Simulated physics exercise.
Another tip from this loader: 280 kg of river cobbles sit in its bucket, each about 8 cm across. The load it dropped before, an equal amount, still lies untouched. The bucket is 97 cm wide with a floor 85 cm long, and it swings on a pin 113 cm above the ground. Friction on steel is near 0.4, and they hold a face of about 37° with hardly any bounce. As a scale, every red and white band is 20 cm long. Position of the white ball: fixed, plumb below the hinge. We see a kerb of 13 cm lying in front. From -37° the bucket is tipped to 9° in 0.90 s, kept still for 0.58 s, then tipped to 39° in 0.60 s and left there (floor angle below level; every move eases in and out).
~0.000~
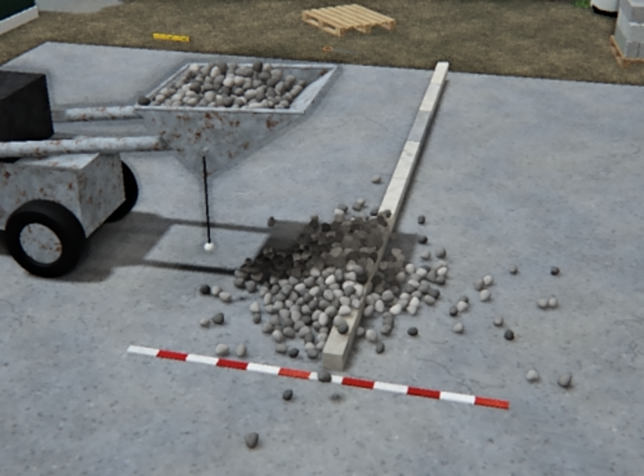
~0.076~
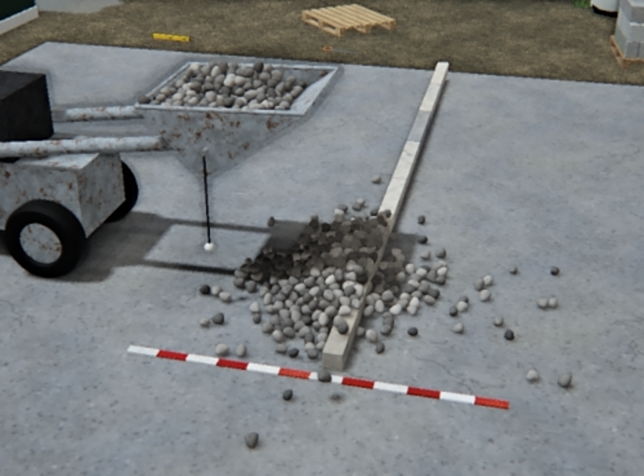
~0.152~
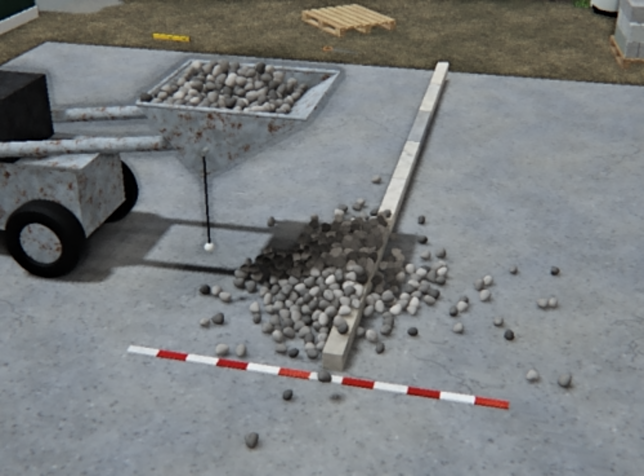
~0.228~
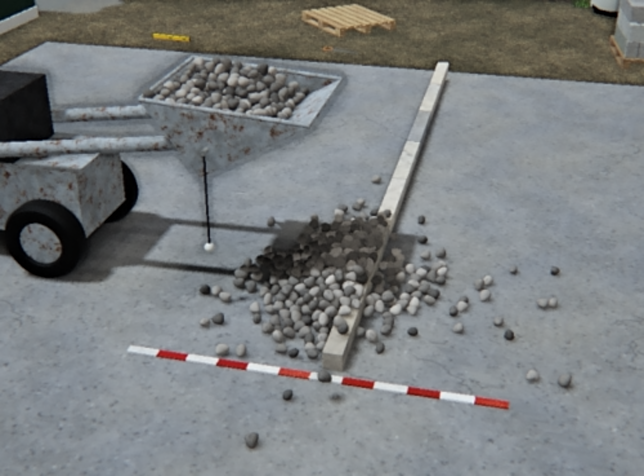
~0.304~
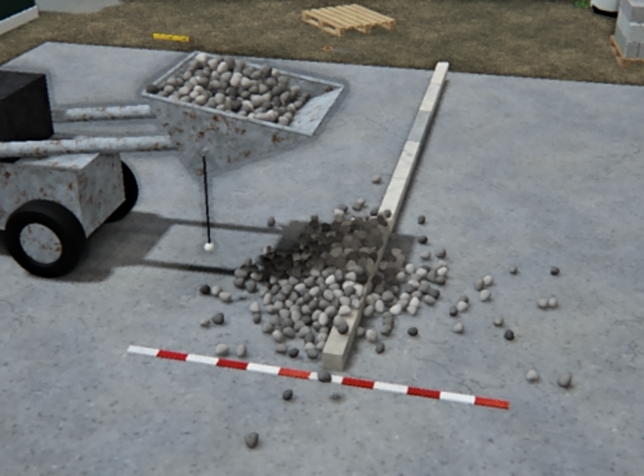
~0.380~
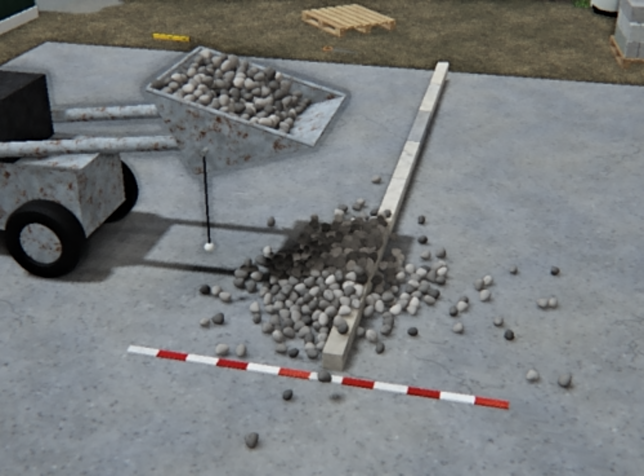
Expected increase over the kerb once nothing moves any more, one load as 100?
About 33 in every hundred.
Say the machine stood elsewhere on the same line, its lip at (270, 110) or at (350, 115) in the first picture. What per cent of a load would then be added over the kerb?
First place: Roughly 5 %; second place: Roughly 85 %.
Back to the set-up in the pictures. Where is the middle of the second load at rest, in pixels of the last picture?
Their middle is at about (339, 260).
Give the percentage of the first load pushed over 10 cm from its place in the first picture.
10 per cent.
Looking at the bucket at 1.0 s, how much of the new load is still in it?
Close to 100 in a hundred.
After 0.7 s the floor is at 2°; in per cent of one load, 100 in the bucket, 84 on this side of the kerb, 16 over the kerb; the foremost stones are at (534, 317).
After 1.0 s the floor is at 9°; in per cent of one load, 100 in the bucket, 84 on this side of the kerb, 16 over the kerb; the foremost stones are at (534, 317).
After 2.5 s the floor is at 39°; in per cent of one load, 10 in the bucket, 159 on this side of the kerb, 31 over the kerb; the foremost stones are at (534, 317).
After 5.0 s the floor is at 39°; in per cent of one load, 0 in the bucket, 152 on this side of the kerb, 48 over the kerb; the foremost stones are at (538, 327). Net gain over the kerb, 33.
